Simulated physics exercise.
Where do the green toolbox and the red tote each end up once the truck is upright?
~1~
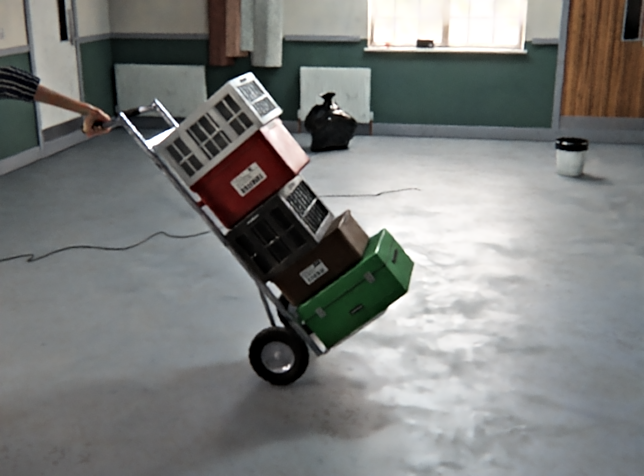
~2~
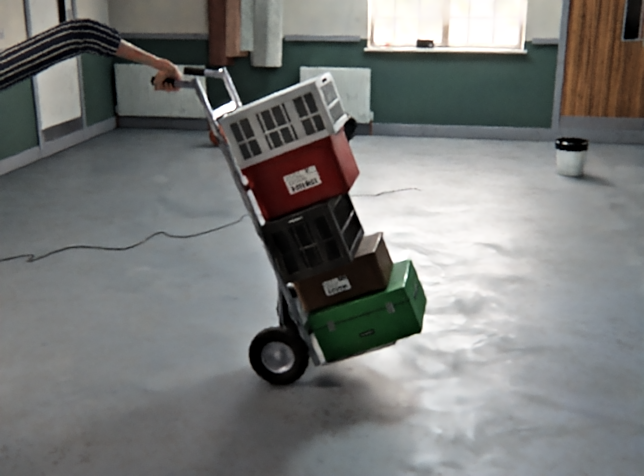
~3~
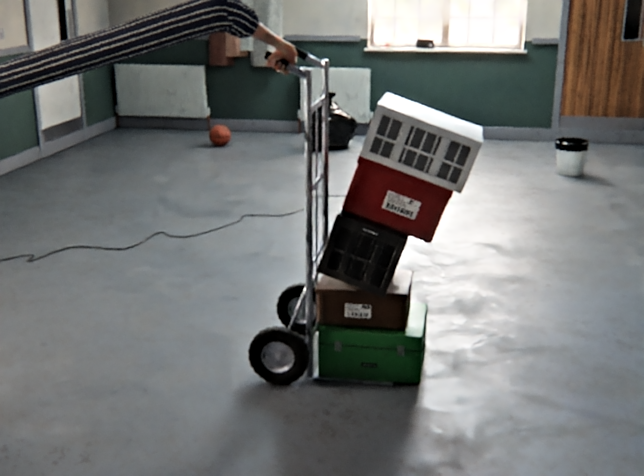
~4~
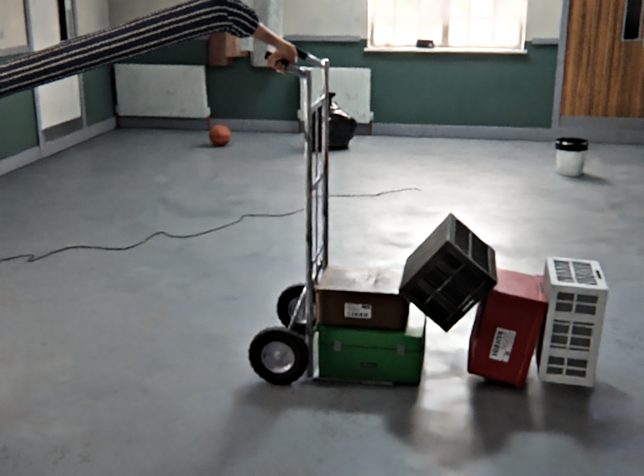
The green toolbox stays in its place at the bottom of the truck, while the red tote leaves its spot in the stack and ends up on the floor to the right.
